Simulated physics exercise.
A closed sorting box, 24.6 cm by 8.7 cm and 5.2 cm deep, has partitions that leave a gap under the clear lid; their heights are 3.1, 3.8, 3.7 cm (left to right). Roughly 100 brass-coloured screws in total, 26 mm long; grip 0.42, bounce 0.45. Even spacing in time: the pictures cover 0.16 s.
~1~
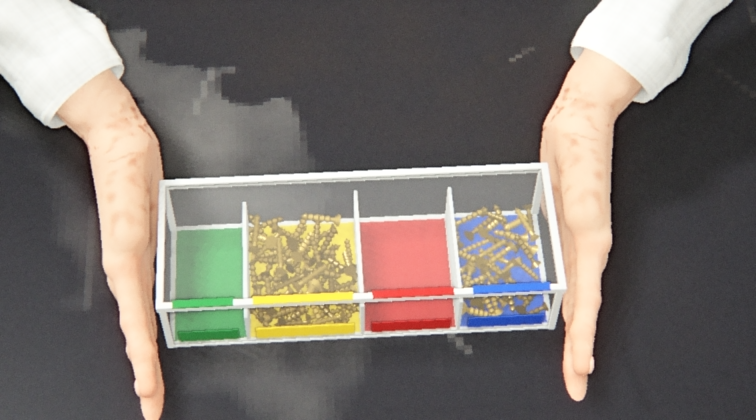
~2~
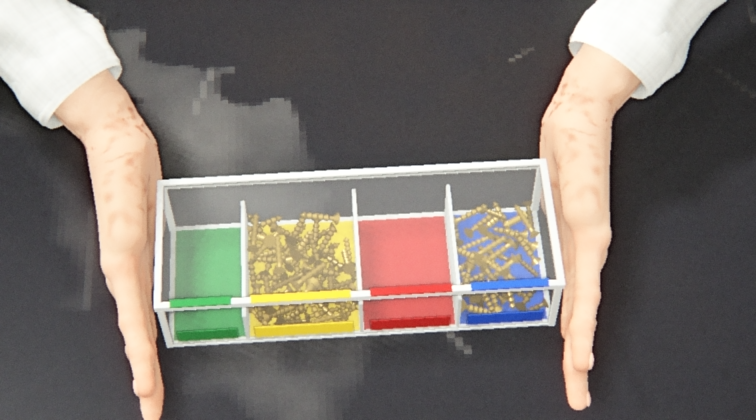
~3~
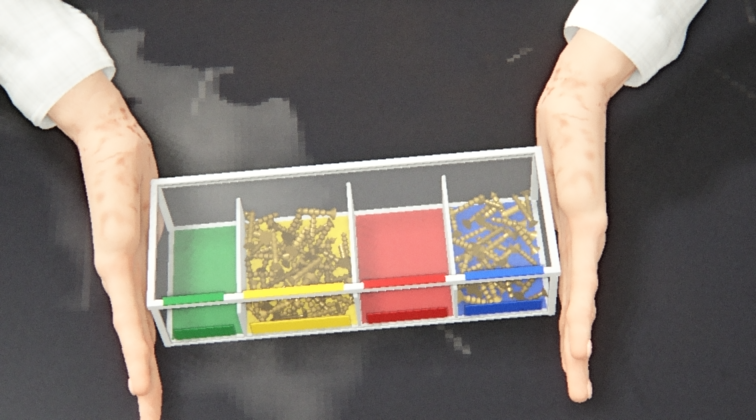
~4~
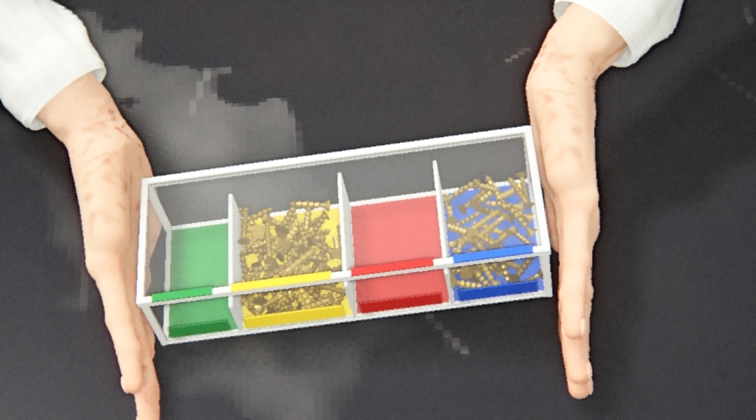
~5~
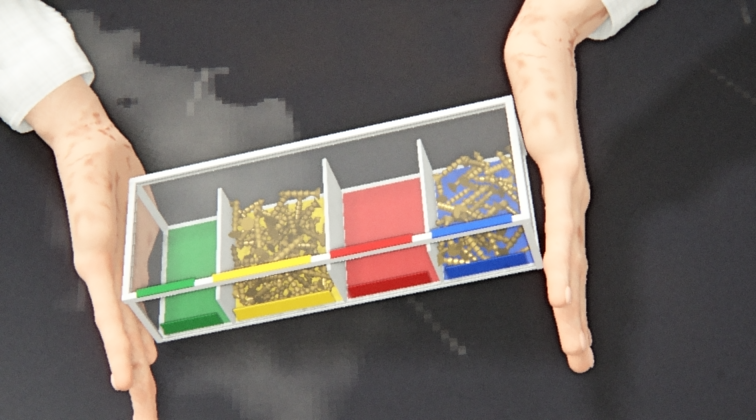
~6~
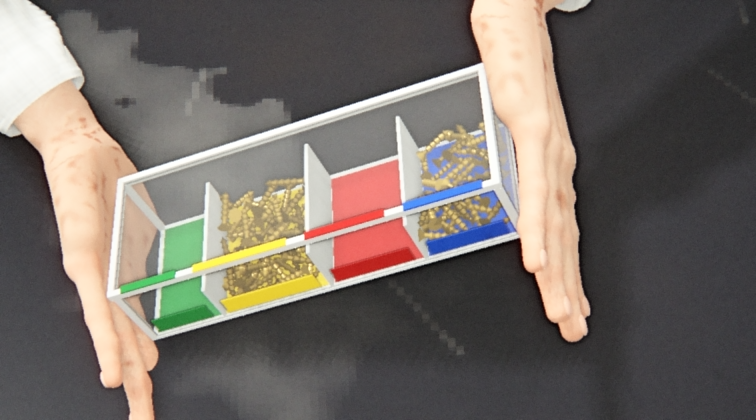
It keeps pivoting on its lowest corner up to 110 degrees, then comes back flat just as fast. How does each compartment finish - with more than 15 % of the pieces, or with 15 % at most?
Red: At most 15 %, blue: More than 15 %, green: More than 15 %, yellow: More than 15 %.
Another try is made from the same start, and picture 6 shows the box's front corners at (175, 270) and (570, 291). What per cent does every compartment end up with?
Per cent at the end: Red 5; blue 45; green 0; yellow 50.
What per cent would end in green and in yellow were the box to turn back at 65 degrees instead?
Result - green 15 percent, yellow 50 percent.
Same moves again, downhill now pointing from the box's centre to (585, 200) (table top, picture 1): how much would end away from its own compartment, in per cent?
Something like 5 per cent of the pieces.
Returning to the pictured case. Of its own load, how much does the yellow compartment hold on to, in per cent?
Roughly 30 per cent.
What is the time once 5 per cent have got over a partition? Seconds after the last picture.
It comes at roughly 0.35 s.
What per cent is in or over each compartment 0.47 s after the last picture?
Red 5, blue 30, green 25, yellow 40.
Then, 0.47 s after the last picture, tilt 109 degrees; red 5 %, blue 30 %, green 25 %, yellow 40 %.
Then, 0.78 s after the last picture, tilt 46 degrees; blue 30 %, green 45 %, yellow 20 %.
Then, 1.19 s after the last picture, tilt 0 degrees; blue 30 %, green 45 %, yellow 25 %.
In the end, red 0 %, blue 30 %, green 45 %, yellow 25 %.
